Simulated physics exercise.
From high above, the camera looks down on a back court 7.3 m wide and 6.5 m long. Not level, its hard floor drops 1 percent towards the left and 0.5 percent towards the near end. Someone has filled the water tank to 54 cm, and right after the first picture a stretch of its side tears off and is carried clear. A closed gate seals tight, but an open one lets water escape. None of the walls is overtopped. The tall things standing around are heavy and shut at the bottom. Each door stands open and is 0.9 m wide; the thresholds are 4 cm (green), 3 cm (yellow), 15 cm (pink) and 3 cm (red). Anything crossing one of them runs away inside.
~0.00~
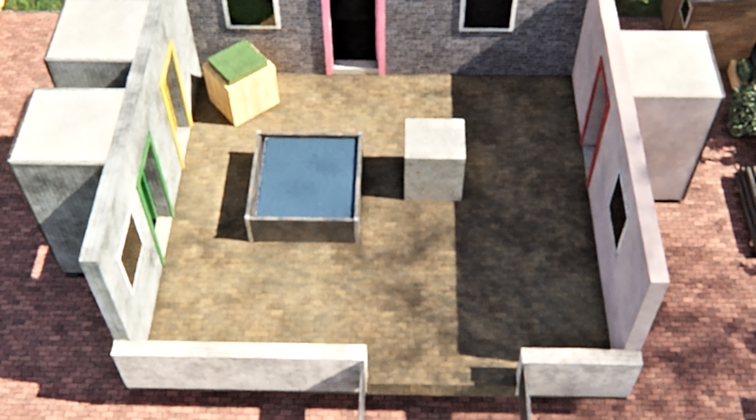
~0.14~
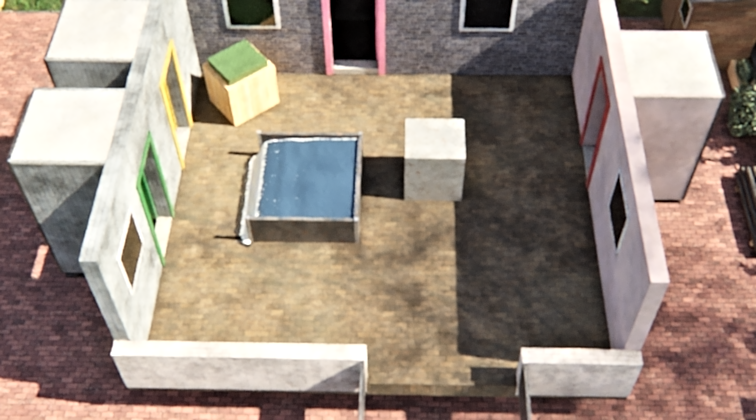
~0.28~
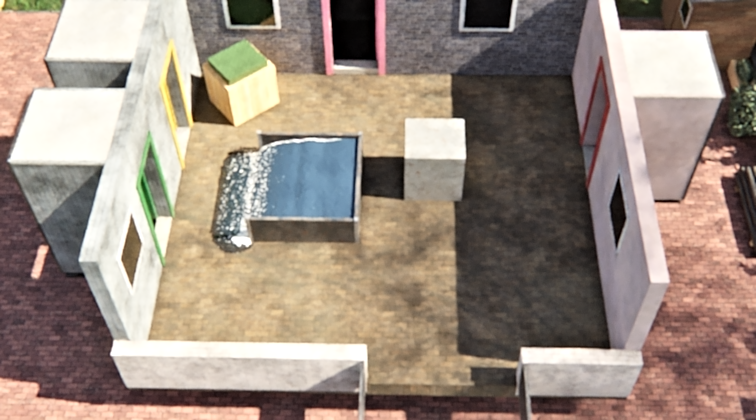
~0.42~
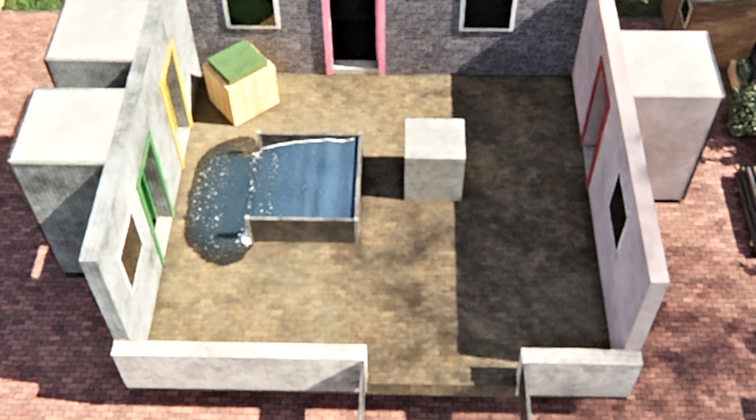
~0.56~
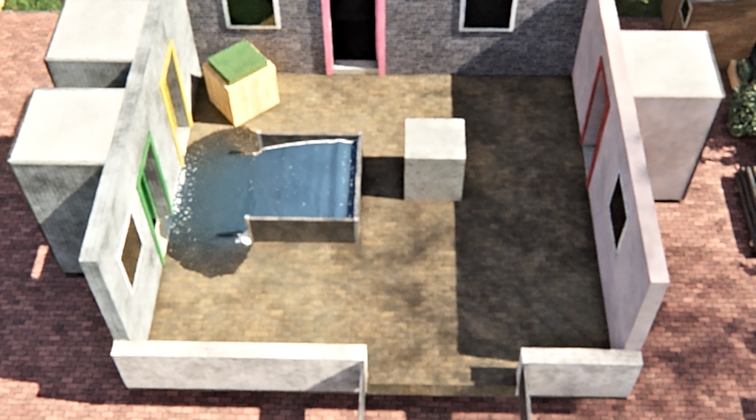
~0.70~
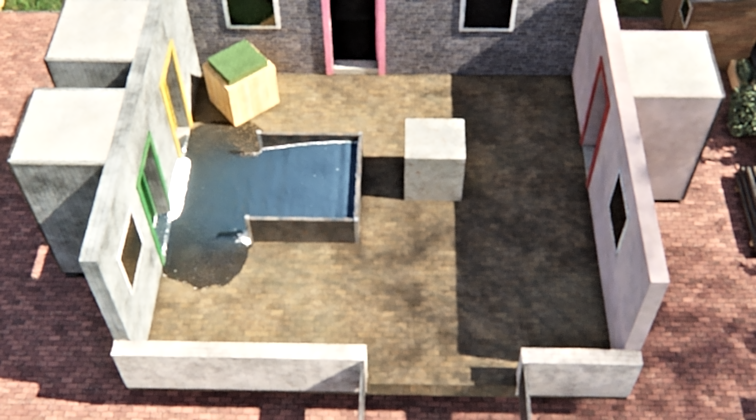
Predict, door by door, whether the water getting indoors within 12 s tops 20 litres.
My prediction: At the green door the limit will be broken; at the yellow door the limit will be broken; at the pink door the limit will hold; at the red door the limit will hold.
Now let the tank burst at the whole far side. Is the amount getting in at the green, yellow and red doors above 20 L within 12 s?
For green, too little; for yellow, too much; for red, too much.
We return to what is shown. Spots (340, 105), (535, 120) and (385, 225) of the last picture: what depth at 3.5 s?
0, 0 and 0 cm.
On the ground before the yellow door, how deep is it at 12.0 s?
3.0 cm.
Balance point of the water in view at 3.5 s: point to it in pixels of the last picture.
Pixel position near (230, 202).
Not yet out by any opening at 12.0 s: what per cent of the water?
Around 58 per cent of the water.
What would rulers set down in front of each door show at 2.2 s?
Depths: Green door 22 cm, yellow door 16 cm, pink door 0 cm, red door 0 cm.
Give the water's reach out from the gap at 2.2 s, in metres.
That comes to near 3.6 m out.
After 1.4 s water covers 15 % of the floor and is deepest (38 cm) near (186, 203); green door 24 cm at the sill, 89 L in, yellow door 19 cm at the sill, 50 L in, pink door not reached, red door not reached.
After 2.2 s water covers 15 % of the floor and is deepest (31 cm) near (202, 74); green door 22 cm at the sill, 208 L in, yellow door 16 cm at the sill, 131 L in, pink door not reached, red door not reached.
After 3.5 s water covers 25 % of the floor and is deepest (26 cm) near (246, 80); green door 13 cm at the sill, 304 L in, yellow door 13 cm at the sill, 200 L in, pink door 1 cm at the sill, 0 L in, red door not reached.
After 7.0 s water covers 65 % of the floor and is deepest (10 cm) near (143, 366); green door 7 cm at the sill, 356 L in, yellow door 7 cm at the sill, 303 L in, pink door 2 cm at the sill, 0 L in, red door not reached.
After 12.0 s water covers 85 % of the floor and is deepest (8 cm) near (143, 366); green door 4 cm at the sill, 366 L in, yellow door 3 cm at the sill, 317 L in, pink door 2 cm at the sill, 0 L in, red door not reached.
